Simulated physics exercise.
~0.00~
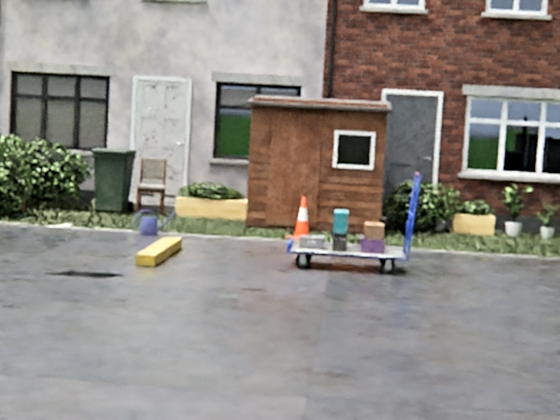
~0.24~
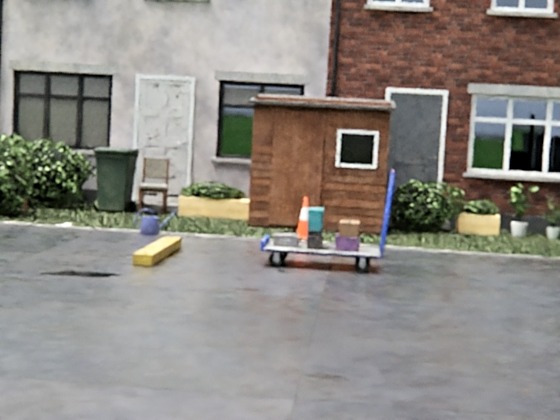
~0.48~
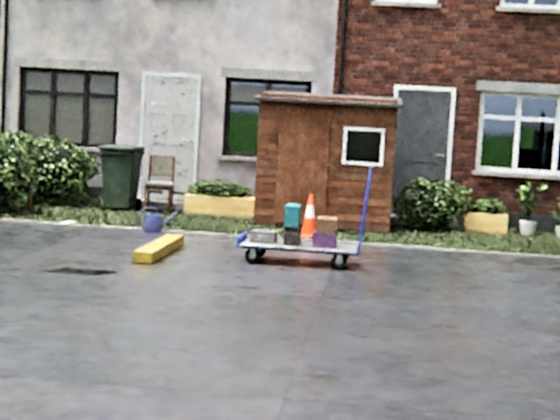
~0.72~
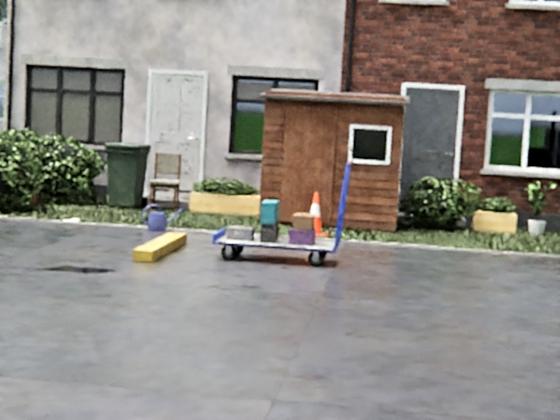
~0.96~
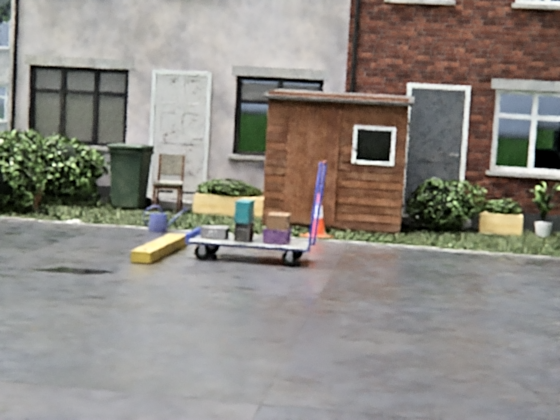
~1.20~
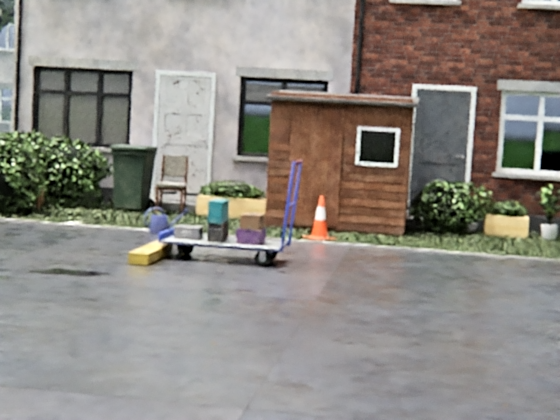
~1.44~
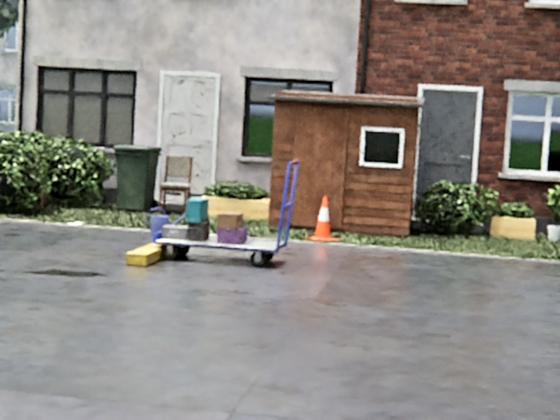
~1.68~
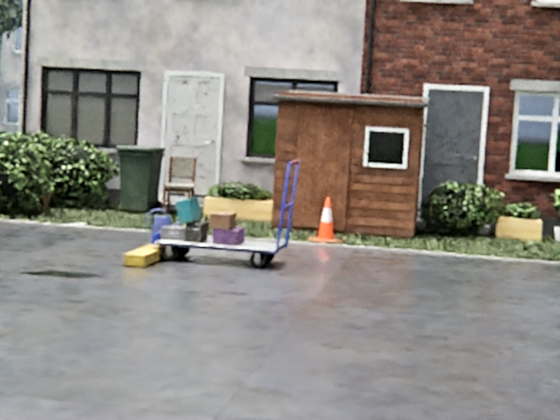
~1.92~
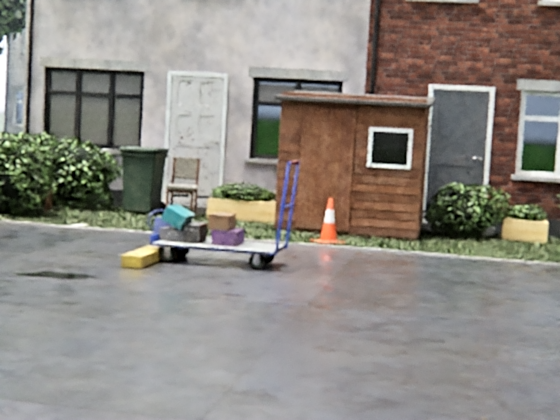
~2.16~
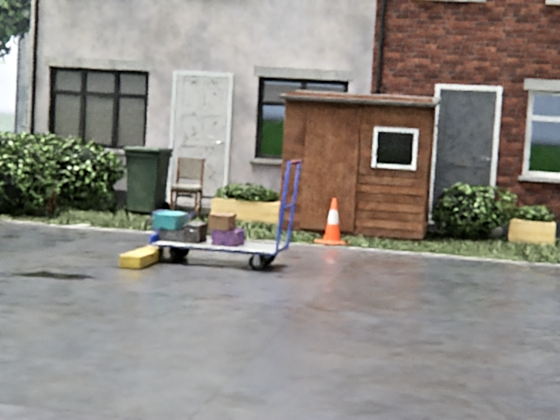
A flatbed trolley loaded with small boxes rolled left across the wet ground past an orange cone and stopped at a low yellow kerb, where the teal tote tipped forward onto its side and came to rest still on the deck with the others.
